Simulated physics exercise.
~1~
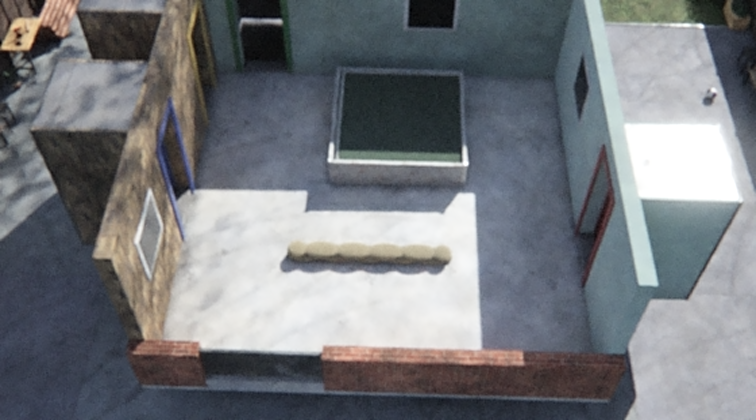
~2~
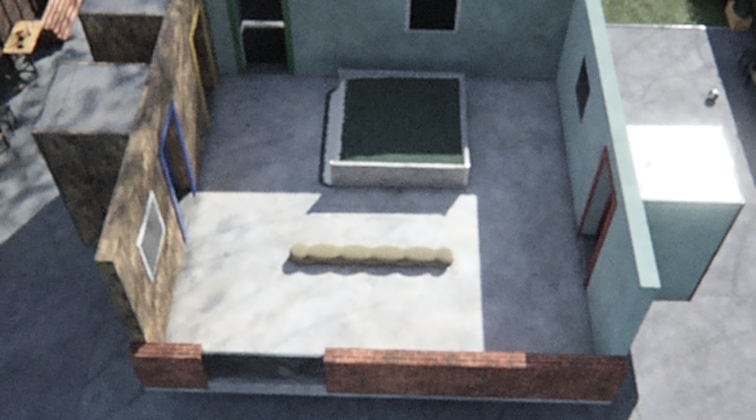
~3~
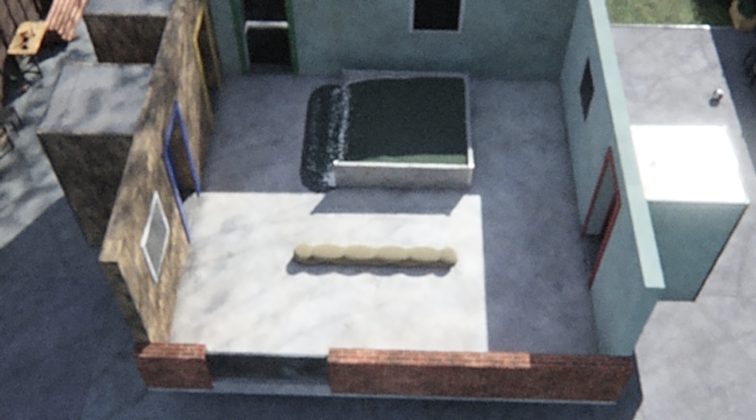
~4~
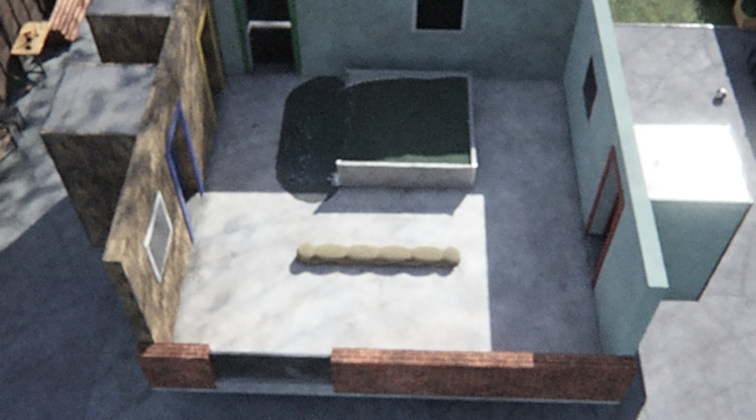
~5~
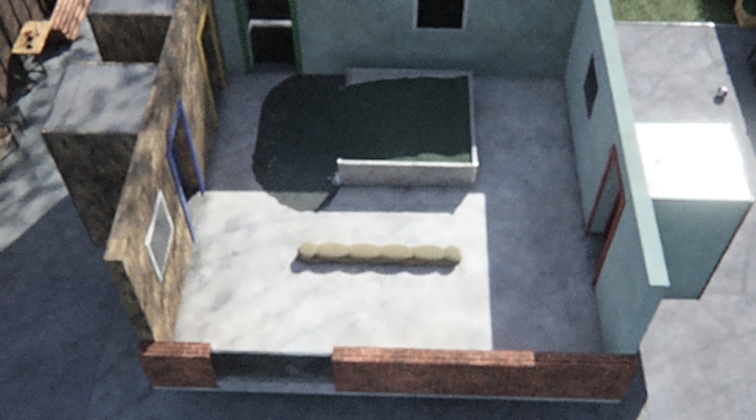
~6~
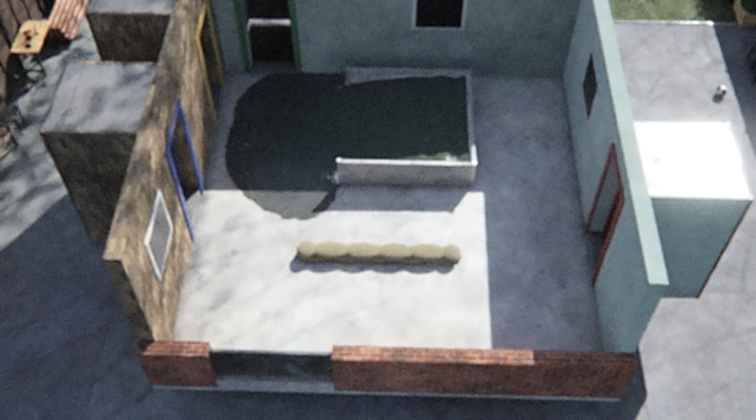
The video shows a walled yard seen from above, with a low row of sandbags near a raised rectangular tank of dark water; the tank's left side gives way and water pours out, spreading leftward across the grey floor in a widening pool.
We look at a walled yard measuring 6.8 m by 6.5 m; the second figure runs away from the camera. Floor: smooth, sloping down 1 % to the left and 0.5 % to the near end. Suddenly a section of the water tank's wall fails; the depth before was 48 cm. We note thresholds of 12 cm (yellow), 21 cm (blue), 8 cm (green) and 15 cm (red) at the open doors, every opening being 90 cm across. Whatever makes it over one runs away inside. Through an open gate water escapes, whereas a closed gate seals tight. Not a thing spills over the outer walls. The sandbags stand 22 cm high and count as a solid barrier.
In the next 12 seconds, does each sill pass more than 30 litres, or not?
In order: At the yellow door it looks set to land over the limit; at the blue door it looks set to land under the limit; at the green door it looks set to land over the limit; at the red door it looks set to land under the limit.
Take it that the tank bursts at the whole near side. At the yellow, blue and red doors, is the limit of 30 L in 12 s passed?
So yellow stays lower, blue stays lower, red stays lower.
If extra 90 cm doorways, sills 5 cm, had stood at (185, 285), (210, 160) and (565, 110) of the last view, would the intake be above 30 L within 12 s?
Per doorway, in order: Sufficient / sufficient / insufficient.
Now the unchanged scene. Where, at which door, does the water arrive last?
It would be the red one.
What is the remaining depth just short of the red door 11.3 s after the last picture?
About 5.5 cm.
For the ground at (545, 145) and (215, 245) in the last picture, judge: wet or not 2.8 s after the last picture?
Untouched, soaked.
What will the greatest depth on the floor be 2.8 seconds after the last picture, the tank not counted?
Around 26 centimetres.
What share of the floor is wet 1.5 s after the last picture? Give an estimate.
Wet share: About 25 %.
Then, 0.7 s after the last picture water covers 25 % of the floor and is deepest (32 cm) near (223, 140); yellow door 26 cm at the sill, 20 L in, blue door 10 cm at the sill, 0 L in, green door 11 cm at the sill, 0 L in, red door not reached.
Then, 1.5 s after the last picture water covers 25 % of the floor and is deepest (34 cm) near (219, 112); yellow door 33 cm at the sill, 97 L in, blue door 20 cm at the sill, 0 L in, green door 12 cm at the sill, 4 L in, red door not reached.
Then, 2.8 s after the last picture water covers 35 % of the floor and is deepest (26 cm) near (168, 365); yellow door 24 cm at the sill, 225 L in, blue door 17 cm at the sill, 0 L in, green door 21 cm at the sill, 63 L in, red door not reached.
Then, 6.3 s after the last picture water covers 70 % of the floor and is deepest (16 cm) near (168, 365); yellow door 10 cm at the sill, 272 L in, blue door 8 cm at the sill, 1 L in, green door 9 cm at the sill, 152 L in, red door not reached.
Then, 11.3 s after the last picture water covers 95 % of the floor and is deepest (10 cm) near (168, 365); yellow door 5 cm at the sill, 272 L in, blue door 8 cm at the sill, 1 L in, green door 4 cm at the sill, 153 L in, red door 5 cm at the sill, 0 L in.
